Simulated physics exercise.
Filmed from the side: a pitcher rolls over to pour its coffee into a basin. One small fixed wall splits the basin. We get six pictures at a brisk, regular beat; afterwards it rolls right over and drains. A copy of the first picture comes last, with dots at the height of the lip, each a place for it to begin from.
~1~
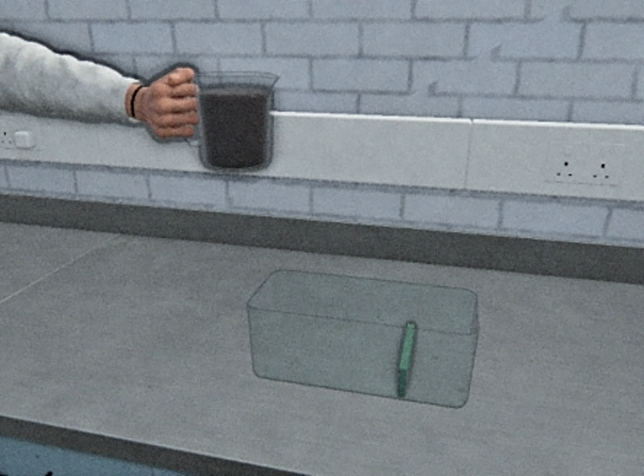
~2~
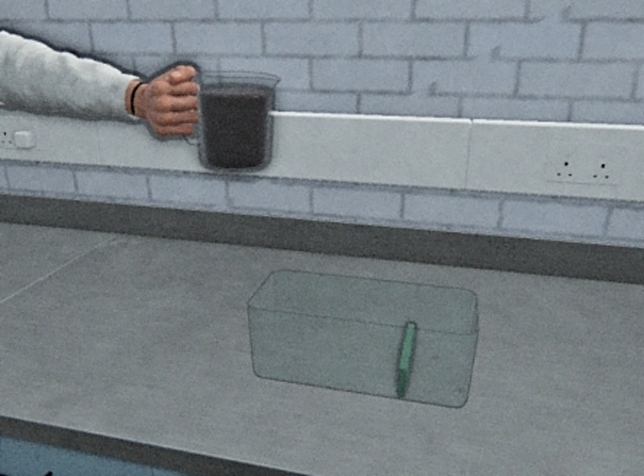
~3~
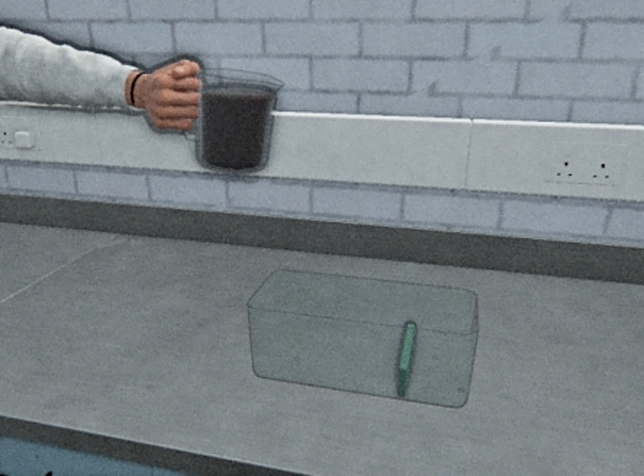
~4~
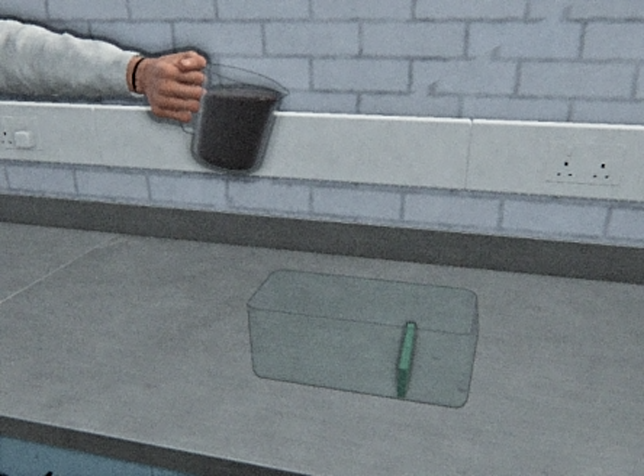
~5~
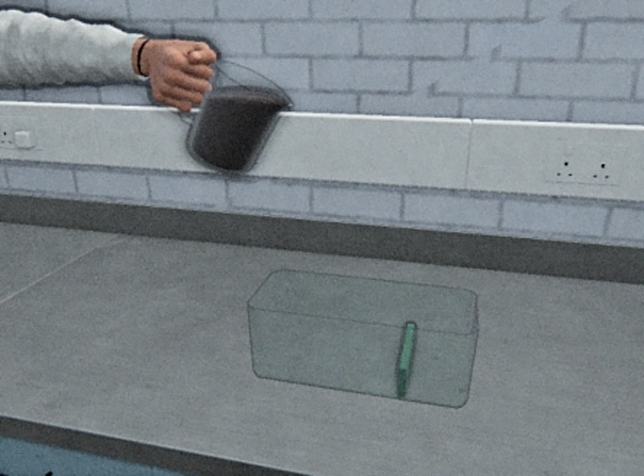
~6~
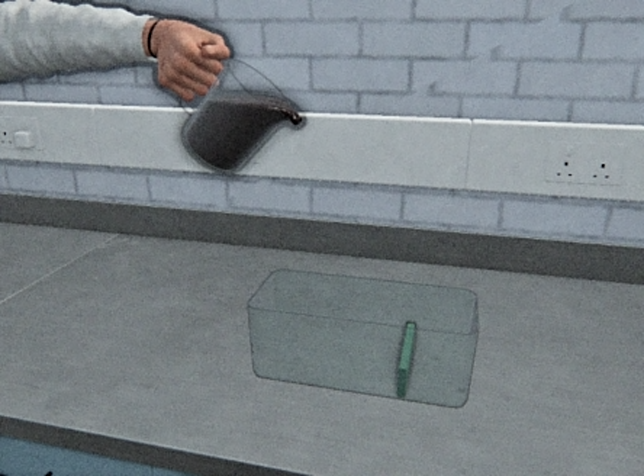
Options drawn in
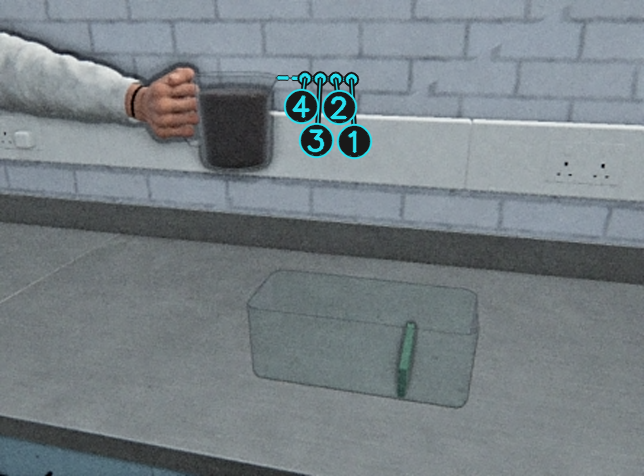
A hand holds up a pitcher of dark coffee, then tilts it rightward until coffee reaches over the lip.
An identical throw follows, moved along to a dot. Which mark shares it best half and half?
1 works best here.
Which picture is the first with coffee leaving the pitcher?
In picture 6.
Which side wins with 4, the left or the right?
More ends on the left.
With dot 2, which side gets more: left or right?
More ends on the left.
On the marked copy, 1 at (351, 79); 2 at (335, 79); 3 at (320, 78); 4 at (305, 78).
With 1, about 53 % ends left of the wall and 43 % right of it; 3 % is lost outside.
With 2, about 80 % ends left of the wall and 13 % right of it; 7 % is lost outside.
With 3, about 87 % ends left of the wall and 4 % right of it; 9 % is lost outside.
With 4, about 90 % ends left of the wall and 5 % right of it; 5 % is lost outside.
